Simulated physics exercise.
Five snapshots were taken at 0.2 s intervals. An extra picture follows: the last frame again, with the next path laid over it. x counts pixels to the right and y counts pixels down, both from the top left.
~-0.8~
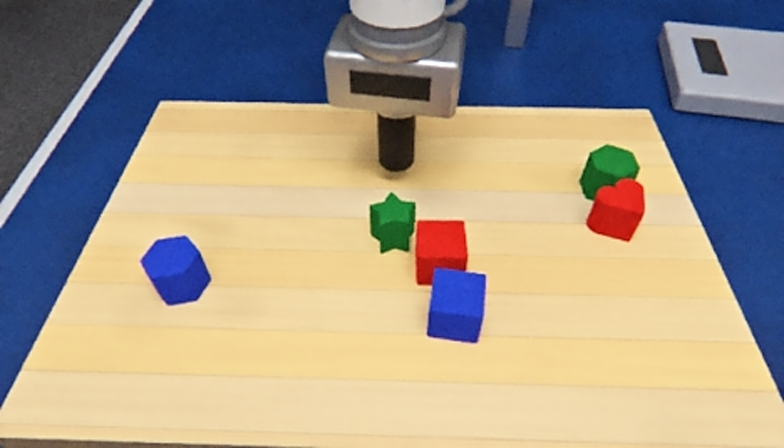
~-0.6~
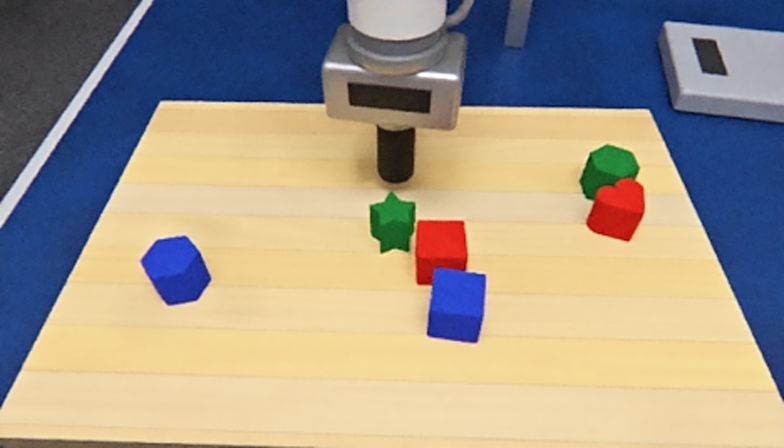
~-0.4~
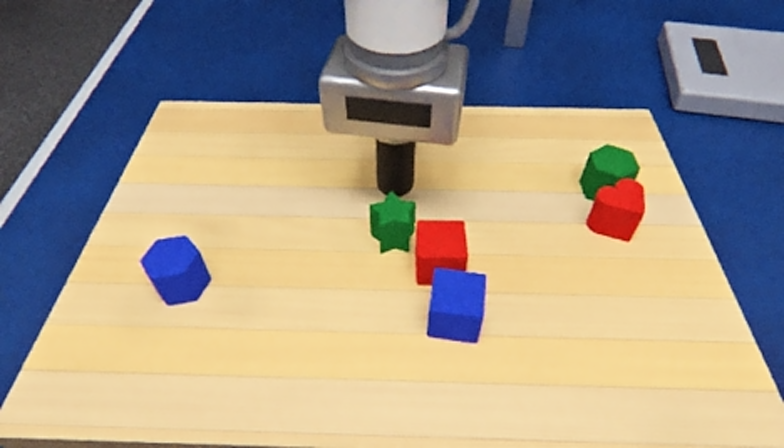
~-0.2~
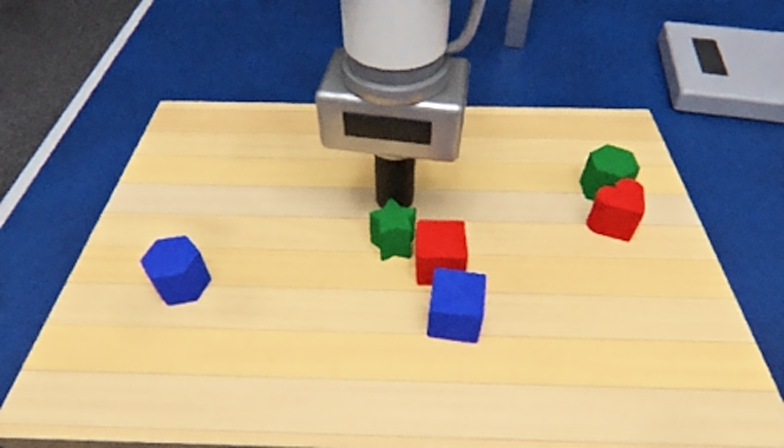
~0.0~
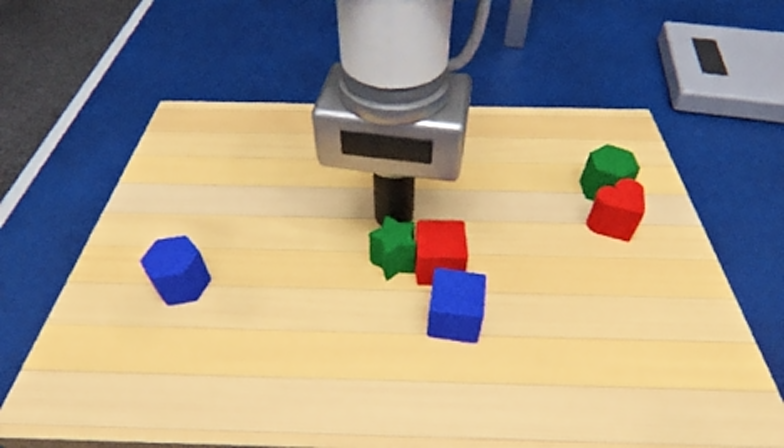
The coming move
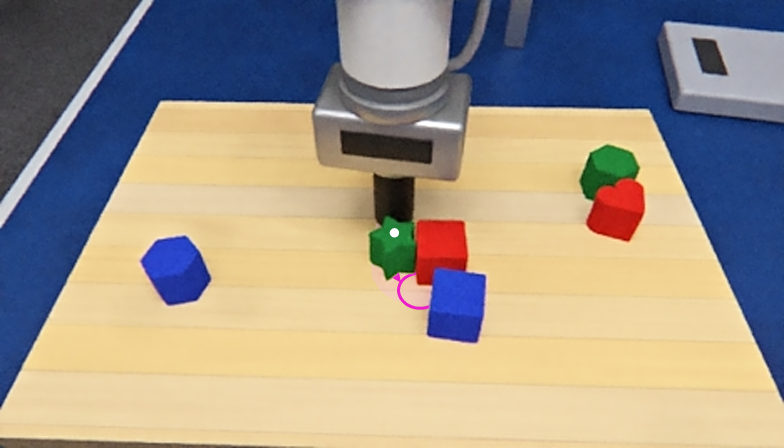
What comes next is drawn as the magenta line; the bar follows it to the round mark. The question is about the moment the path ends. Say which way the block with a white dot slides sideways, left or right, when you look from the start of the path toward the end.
It gets pushed right.
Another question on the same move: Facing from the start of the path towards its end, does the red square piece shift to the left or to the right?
Answer: Leftward.
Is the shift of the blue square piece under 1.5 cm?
It seems so.
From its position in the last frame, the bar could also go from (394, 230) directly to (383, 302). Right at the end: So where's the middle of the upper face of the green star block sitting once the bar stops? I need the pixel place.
In the picture, it is at (381, 309).
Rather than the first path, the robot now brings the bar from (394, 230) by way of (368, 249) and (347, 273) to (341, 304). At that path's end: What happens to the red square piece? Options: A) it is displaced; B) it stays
I'll go with B - it stays.
The drawn path runs from (394, 230) by way of (392, 252) and (394, 276) to (419, 290); the dot is on the green star block.
On the path given first. Halfway along, bar (391, 252); green star block (389, 268), turned 15° anticlockwise.
At the end, bar (420, 277); green star block (398, 291), turned 15° clockwise; red square piece (457, 239), turned 35° anticlockwise; blue square piece (464, 295).
